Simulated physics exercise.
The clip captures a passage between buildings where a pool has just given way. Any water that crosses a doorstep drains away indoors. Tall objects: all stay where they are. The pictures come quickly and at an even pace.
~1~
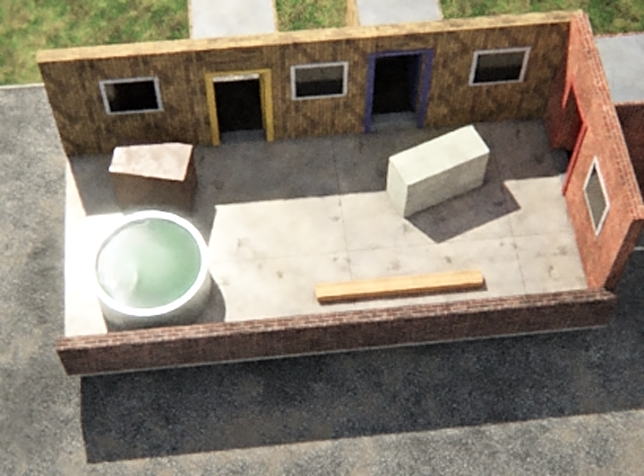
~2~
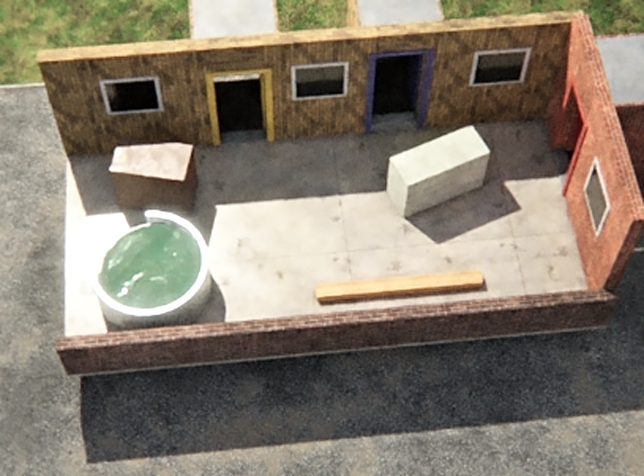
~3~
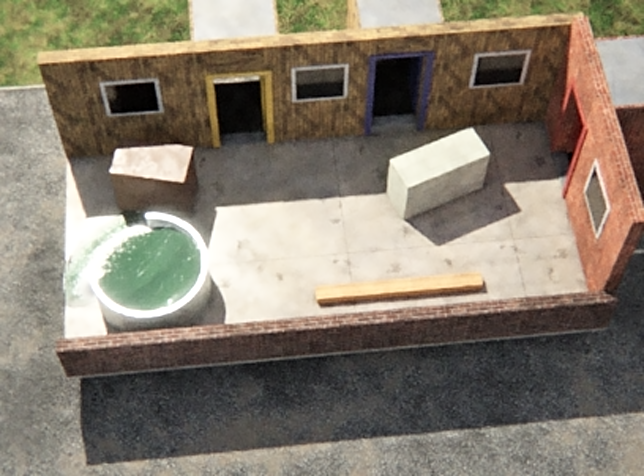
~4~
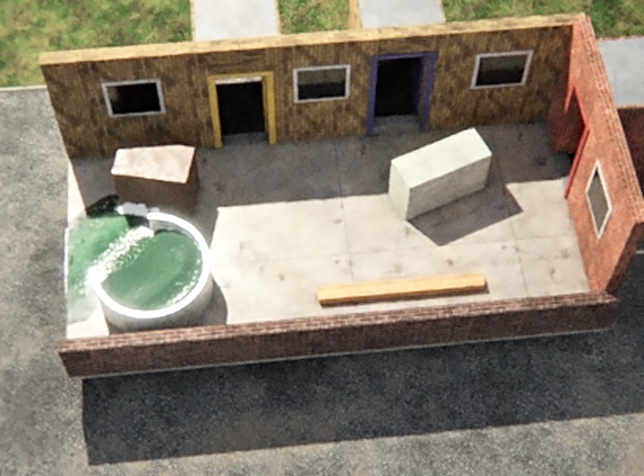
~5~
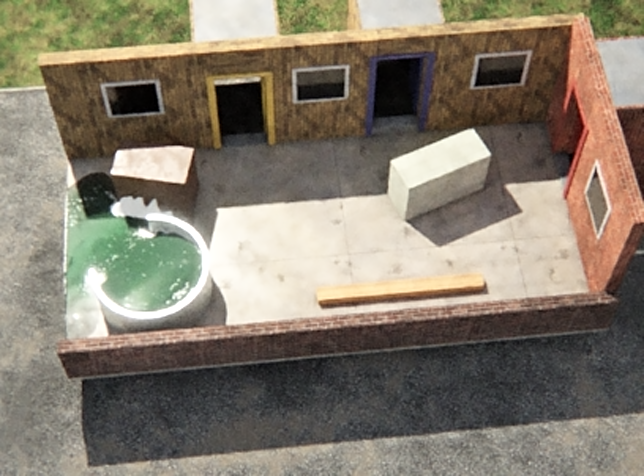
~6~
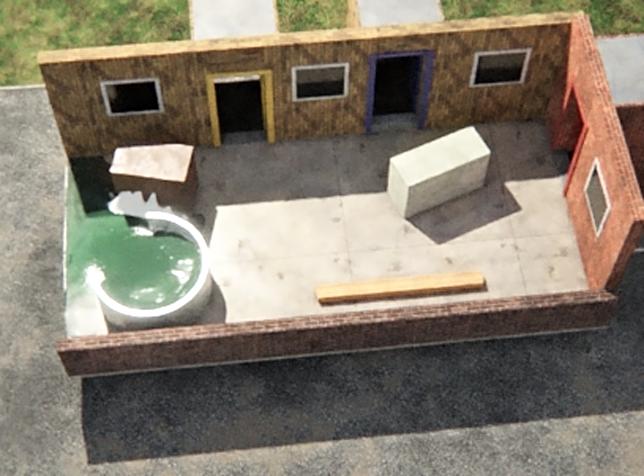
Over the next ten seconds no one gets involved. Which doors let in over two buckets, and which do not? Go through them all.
My prediction: The blue door keeps to the limit; the red door keeps to the limit; the yellow door keeps to the limit.
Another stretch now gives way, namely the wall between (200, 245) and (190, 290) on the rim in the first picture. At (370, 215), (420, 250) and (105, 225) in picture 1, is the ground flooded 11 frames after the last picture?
Taking the three spots as listed, they end up inundated, inundated and spared.
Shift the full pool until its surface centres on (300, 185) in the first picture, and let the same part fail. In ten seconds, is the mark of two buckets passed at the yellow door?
Well, the yellow door ends up past the threshold.
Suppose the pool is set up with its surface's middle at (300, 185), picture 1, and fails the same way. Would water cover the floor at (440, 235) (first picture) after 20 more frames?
Outcome at that point: Left alone.
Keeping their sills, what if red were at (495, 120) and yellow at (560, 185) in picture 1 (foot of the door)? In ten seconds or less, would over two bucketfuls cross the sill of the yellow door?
Put simply, the yellow door stays beneath the mark.
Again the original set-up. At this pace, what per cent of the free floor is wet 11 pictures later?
My best guess is some 20 %.
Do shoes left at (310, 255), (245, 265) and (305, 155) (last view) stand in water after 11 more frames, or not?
First spot not wet, second inundated, third not wet.
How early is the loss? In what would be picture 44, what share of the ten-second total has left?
My figure: 95 percent.
A moment on, water covers 10 % of the floor; the blue door not reached, the red door not reached, the yellow door not reached.
Next, water covers 20 % of the floor; the blue door not reached, the red door not reached, the yellow door not reached.
Then, water covers 20 % of the floor; the blue door not reached, the red door not reached, the yellow door wet at the sill, nothing in.
Later, water covers 30 % of the floor; the blue door not reached, the red door not reached, the yellow door wet at the sill, nothing in.
In the end, water covers 20 % of the floor; the blue door wet at the sill, nothing in, the red door not reached, the yellow door wet at the sill, nothing in.
